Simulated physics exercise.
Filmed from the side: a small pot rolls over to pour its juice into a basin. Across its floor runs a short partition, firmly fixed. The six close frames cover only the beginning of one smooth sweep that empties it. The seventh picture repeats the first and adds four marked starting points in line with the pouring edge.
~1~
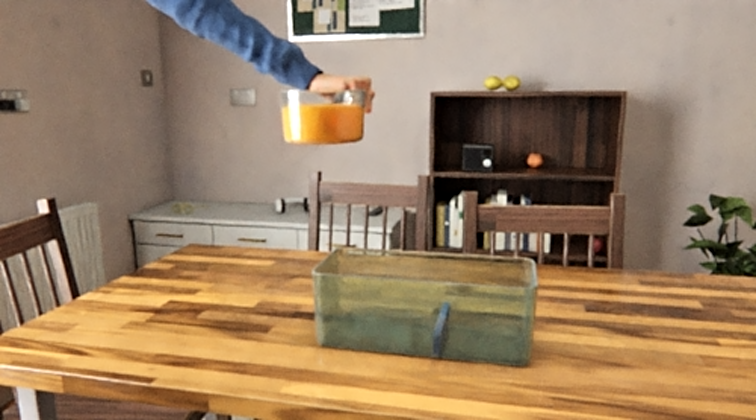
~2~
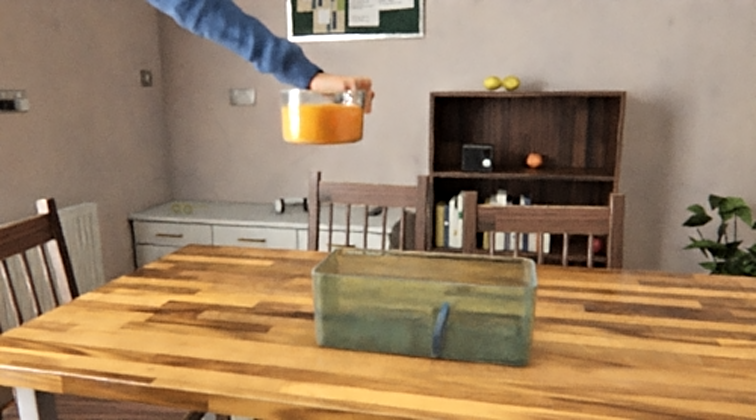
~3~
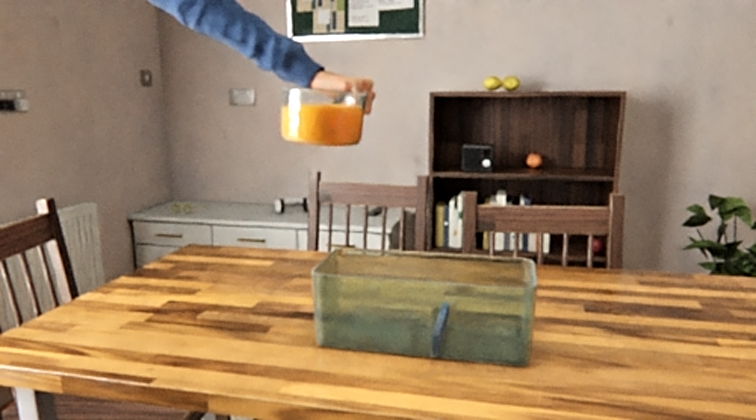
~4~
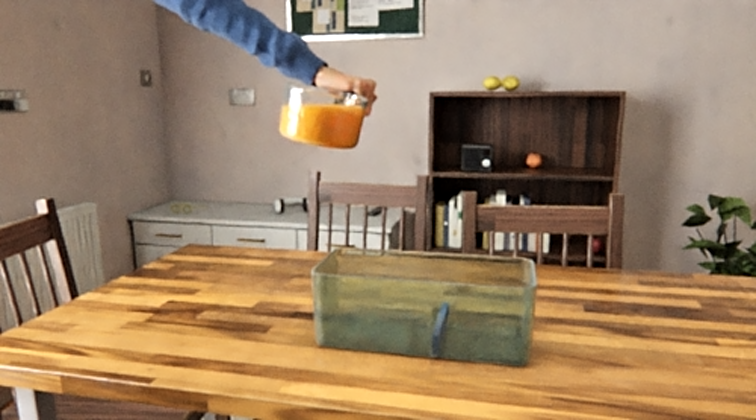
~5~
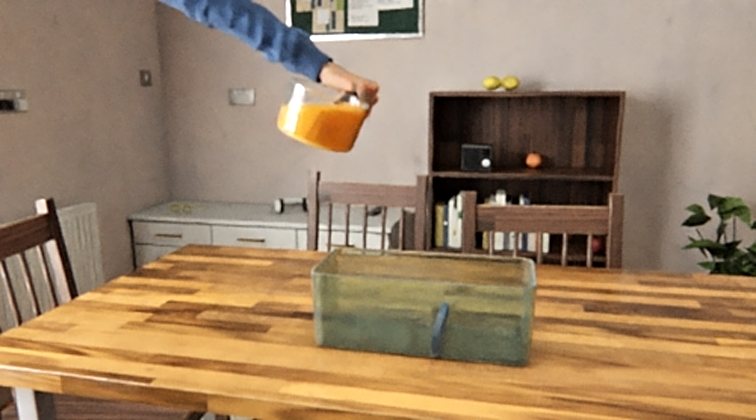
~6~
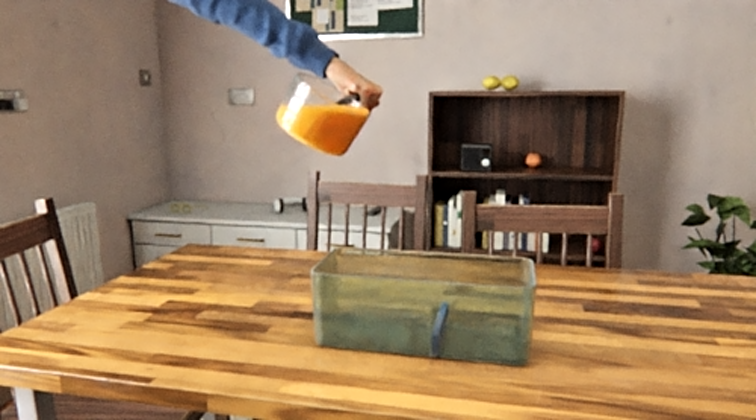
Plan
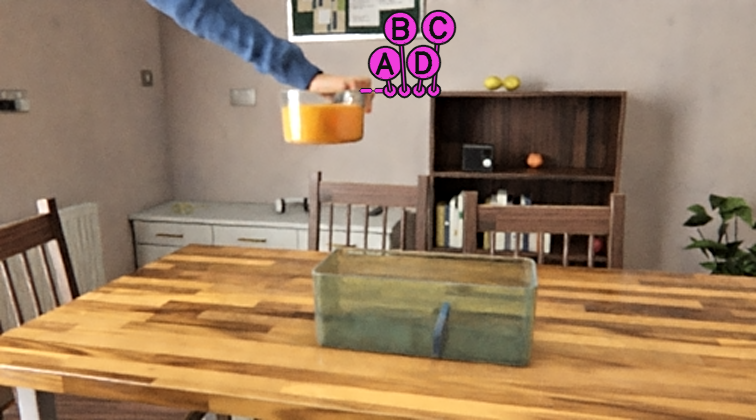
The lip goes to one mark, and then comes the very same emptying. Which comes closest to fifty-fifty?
I would pick spot A.
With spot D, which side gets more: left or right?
The right side.
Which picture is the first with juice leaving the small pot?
Picture 6.
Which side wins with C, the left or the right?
The right side.
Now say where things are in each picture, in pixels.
In the first frame, upright, lip at (361, 90); basin from (317, 343) to (531, 364); top of the wall at (442, 317); nothing has left yet.
In the second frame, upright, lip at (361, 91); nothing has left yet.
In the third frame, tipped about 6°, lip at (363, 95); nothing has left yet.
In the fourth frame, tipped about 12°, lip at (365, 100); nothing has left yet.
In the fifth frame, tipped about 21°, lip at (366, 107); nothing has left yet.
In the sixth frame, tipped about 32°, lip at (367, 115); juice is over the lip, down to (367, 115).
On the marked copy, A at (390, 90); B at (404, 90); C at (433, 90); D at (418, 90).
With A, about 46 % ends left of the wall and 52 % right of it.
With B, about 25 % ends left of the wall and 73 % right of it.
With C, about 12 % ends left of the wall and 85 % right of it; 3 % is lost outside.
With D, about 15 % ends left of the wall and 83 % right of it.
